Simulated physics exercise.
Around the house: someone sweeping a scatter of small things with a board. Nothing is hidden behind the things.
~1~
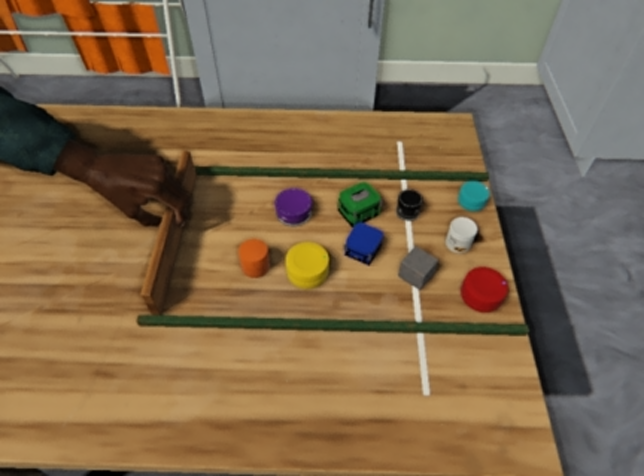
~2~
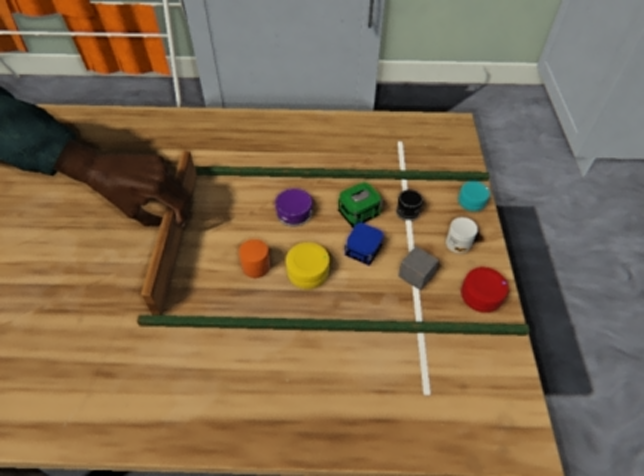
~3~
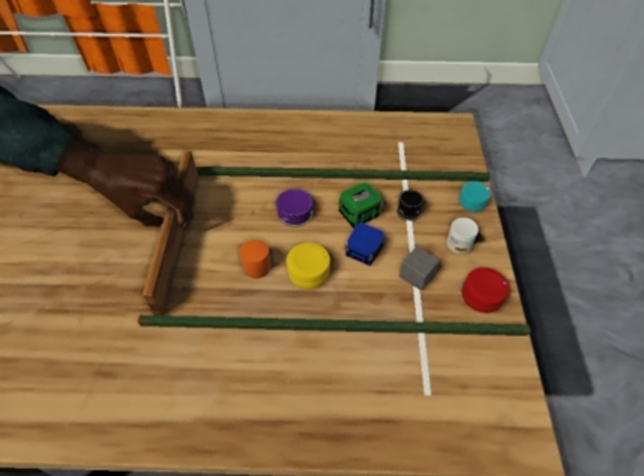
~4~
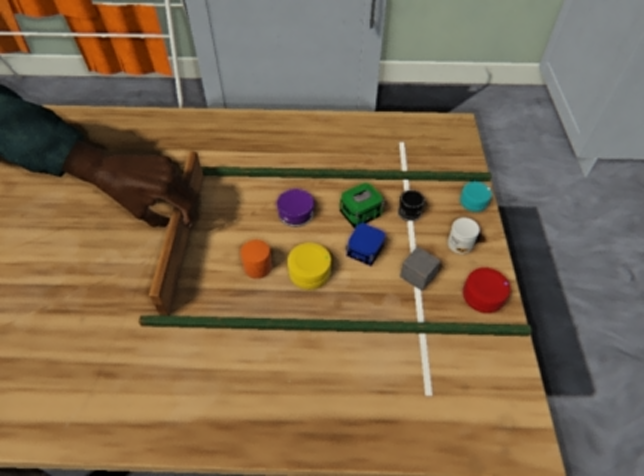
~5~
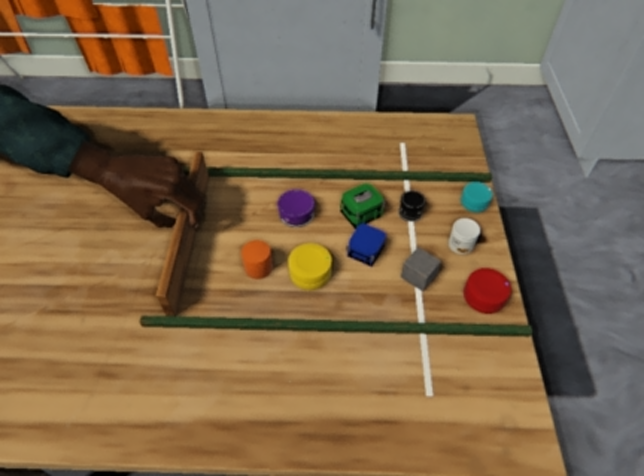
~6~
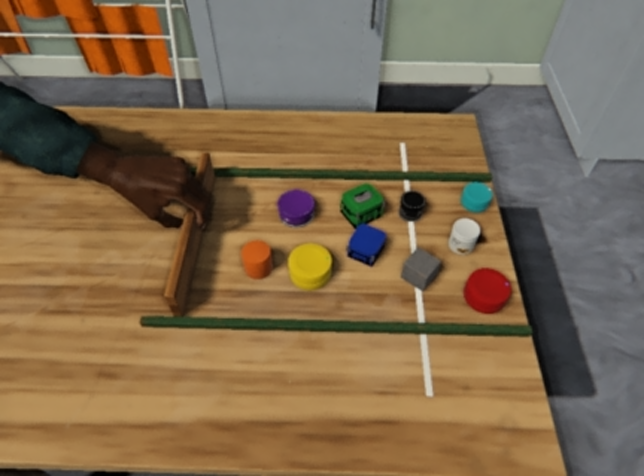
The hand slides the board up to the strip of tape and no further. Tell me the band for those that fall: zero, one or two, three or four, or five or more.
The number that fall off is zero.
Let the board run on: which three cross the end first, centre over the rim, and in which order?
In order: The black tin, the red lid, the green case.
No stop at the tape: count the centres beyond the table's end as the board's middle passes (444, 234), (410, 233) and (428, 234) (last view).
Past the end: 1, 0 and 1.
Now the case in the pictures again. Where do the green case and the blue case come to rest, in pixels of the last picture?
The green case stops around (466, 209); the blue case around (428, 240).
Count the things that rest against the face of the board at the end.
That makes 4.
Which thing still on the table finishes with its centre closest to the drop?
The black tin.
Soon after, none off yet; turquoise lid at rest near (476, 197); red lid at rest near (487, 291); white tub at rest near (464, 237).
At rest, the number that fall off is zero.
